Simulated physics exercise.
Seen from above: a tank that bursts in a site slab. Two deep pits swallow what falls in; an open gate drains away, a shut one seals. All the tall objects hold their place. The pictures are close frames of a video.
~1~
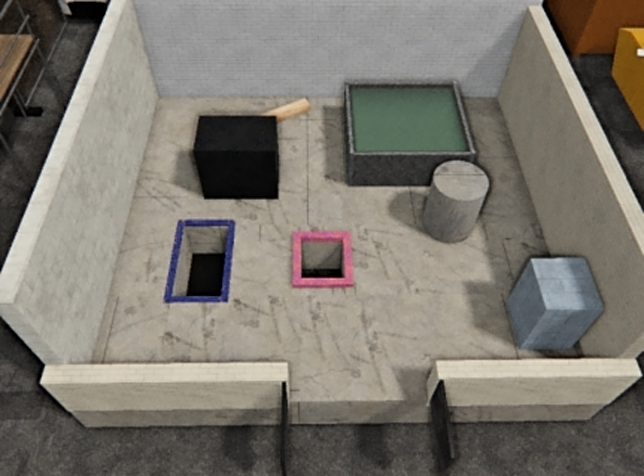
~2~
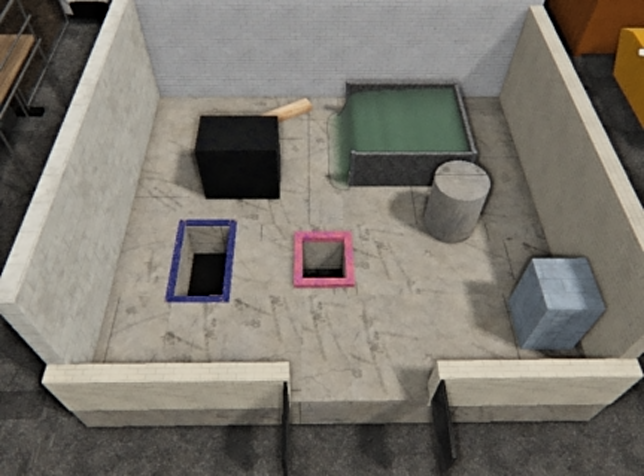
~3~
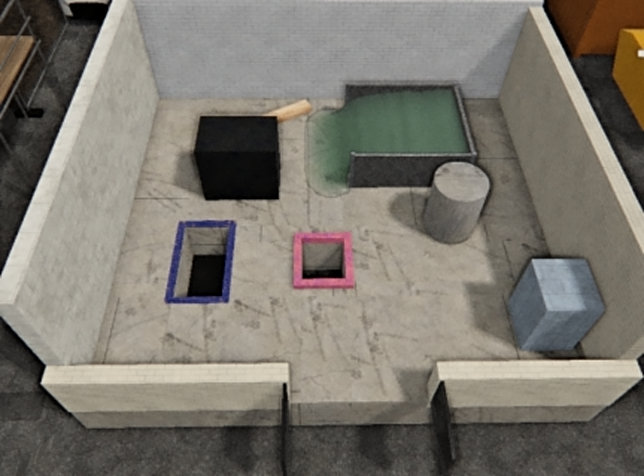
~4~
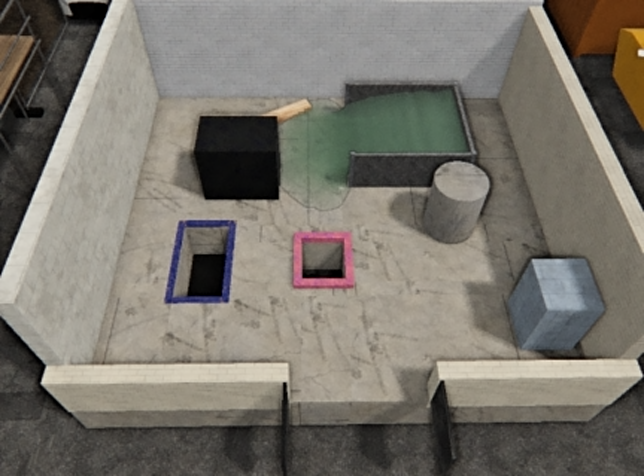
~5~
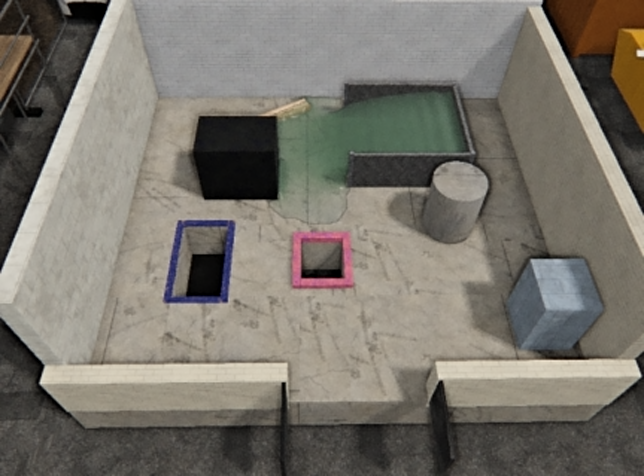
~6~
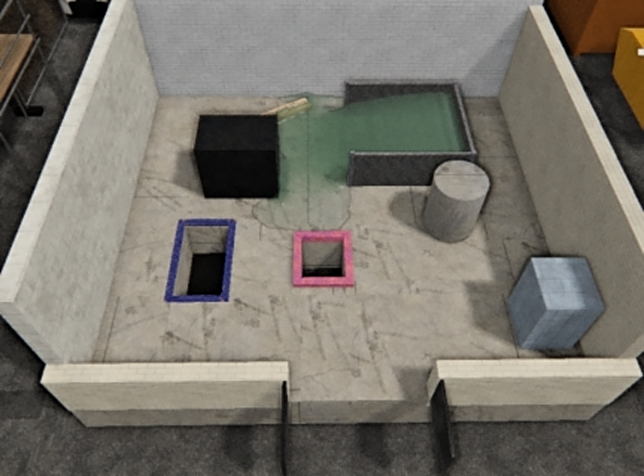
In this clip, a green-filled tank in a walled concrete area opens on its left side, and water pours out, spreading across the floor to the black block and a wooden piece and toward the viewer, thinning at its edge.
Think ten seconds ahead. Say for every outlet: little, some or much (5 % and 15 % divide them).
In the end: The gate takes under 5 %; the pink pit takes under 5 %; the blue pit takes over 15 %.
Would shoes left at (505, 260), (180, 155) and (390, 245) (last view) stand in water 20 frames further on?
As listed: Free of water, covered, wet.
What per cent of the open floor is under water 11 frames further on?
I make it 45 per cent.
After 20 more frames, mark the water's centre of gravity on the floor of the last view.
Near (266, 165).
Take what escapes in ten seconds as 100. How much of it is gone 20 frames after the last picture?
Roughly 25 per cent.
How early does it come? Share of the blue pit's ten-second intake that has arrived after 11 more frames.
Some 5 per cent.
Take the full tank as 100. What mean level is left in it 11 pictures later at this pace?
About 30 per cent.
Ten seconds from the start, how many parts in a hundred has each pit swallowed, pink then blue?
About 2 and 24 per cent.
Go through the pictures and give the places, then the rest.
The water tank at (406, 120) is whole and still, in the first frame.
Water pours out at (351, 138) and has run to (346, 188), in the second frame.
The front is at (326, 111), out from the gap at (350, 141), in the third frame.
Water pours out at (350, 142) and has run to (306, 202), in the fourth frame.
Water pours out at (349, 142) and has run to (284, 212), in the fifth frame.
The front is at a hidden place, out from the gap at (350, 141), in the sixth frame.
A moment on, water covers 25 % of the floor; the gate 0 %, the pink pit 0 %, the blue pit 0 %.
Next, water covers 45 % of the floor; the gate 0 %, the pink pit 1 %, the blue pit 1 %.
Then, water covers 60 % of the floor; the gate 0 %, the pink pit 2 %, the blue pit 5 %.
Later, water covers 70 % of the floor; the gate 1 %, the pink pit 3 %, the blue pit 13 %.
In the end, water covers 95 % of the floor; the gate 2 %, the pink pit 3 %, the blue pit 23 %.
